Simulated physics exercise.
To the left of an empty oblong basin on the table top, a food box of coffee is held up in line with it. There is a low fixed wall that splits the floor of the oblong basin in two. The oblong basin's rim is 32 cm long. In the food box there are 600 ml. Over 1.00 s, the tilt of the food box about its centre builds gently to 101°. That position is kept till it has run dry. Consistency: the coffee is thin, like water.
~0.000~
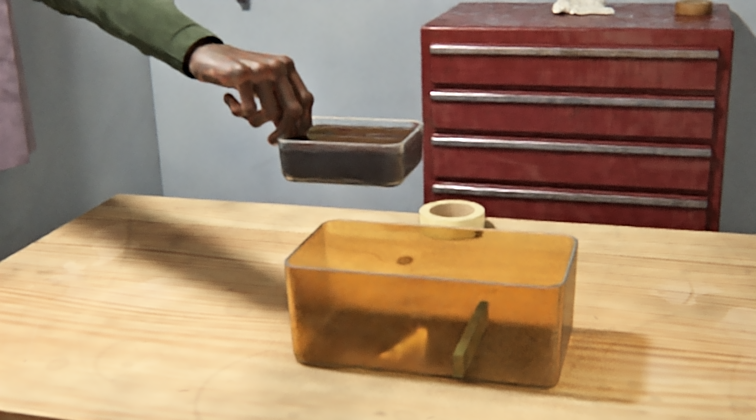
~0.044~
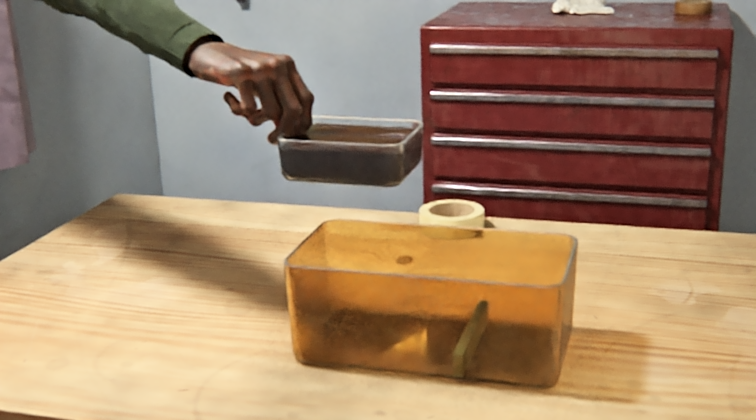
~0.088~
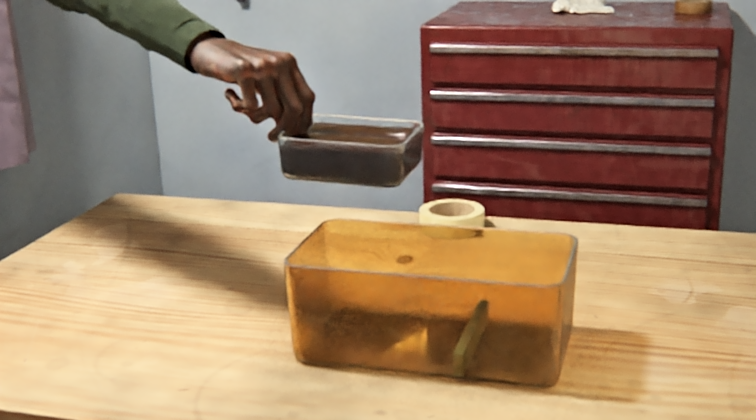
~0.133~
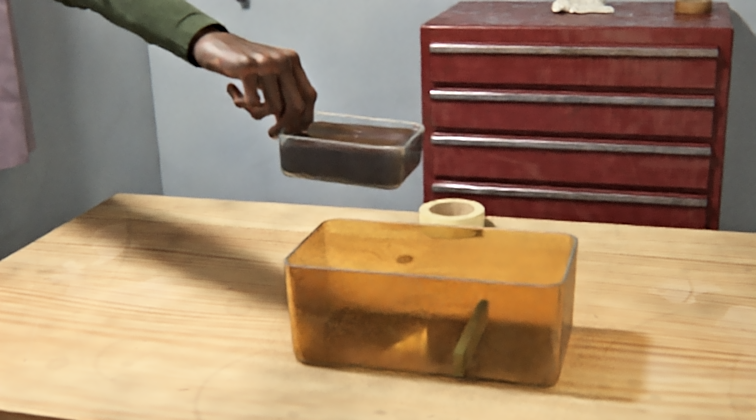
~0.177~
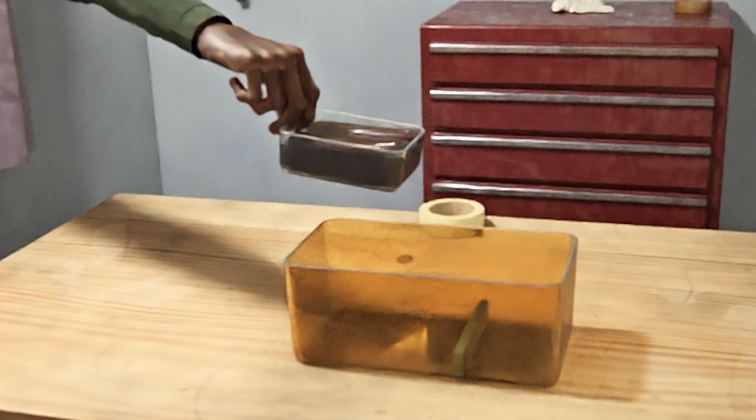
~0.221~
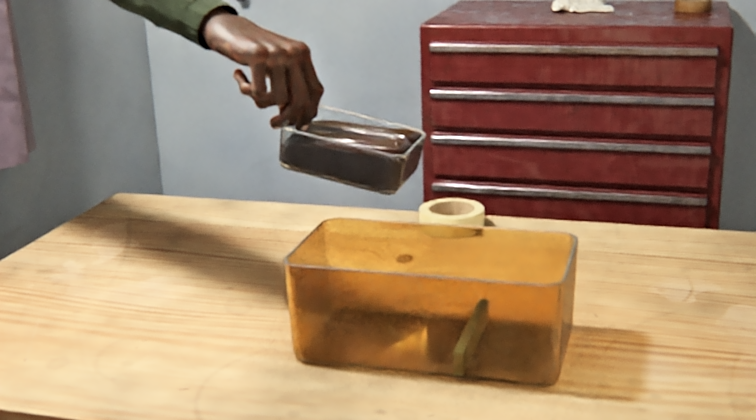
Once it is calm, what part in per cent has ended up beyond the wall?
About 50 per cent ends up there.
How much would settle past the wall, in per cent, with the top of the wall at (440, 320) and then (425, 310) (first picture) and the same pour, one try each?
In order, 75 and 85 per cent.
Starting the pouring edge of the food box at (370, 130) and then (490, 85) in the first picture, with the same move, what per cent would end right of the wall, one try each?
Try 1: 15 %; try 2: 50 %.
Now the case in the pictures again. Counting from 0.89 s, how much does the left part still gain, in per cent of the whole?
10 %.
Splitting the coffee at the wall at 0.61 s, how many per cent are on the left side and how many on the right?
Left roughly 14, right roughly 22.
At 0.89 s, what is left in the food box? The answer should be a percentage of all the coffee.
Near 4 percent, more or less.
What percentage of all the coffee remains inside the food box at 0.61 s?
I'd estimate some 24 % remains.
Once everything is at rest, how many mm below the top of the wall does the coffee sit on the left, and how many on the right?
Looks like roughly 20 mm on the left and roughly 10 mm on the right.
Then, 0.61 s in, the tilt is 67° and 23 per cent is still to pour, 13 is left of the wall and 22 right of it.
Then, 0.89 s in, the tilt is 98° and 4 per cent is still to pour, 39 is left of the wall and 53 right of it.
Then, 1.18 s in, the tilt is 101° and 0 per cent is still to pour, 49 is left of the wall and 50 right of it.
Then, 1.50 s in, the tilt is 101° and 0 per cent is still to pour, 49 is left of the wall and 50 right of it.
Finally, 49 per cent lies left of the wall, 50 right of it and 1 outside.
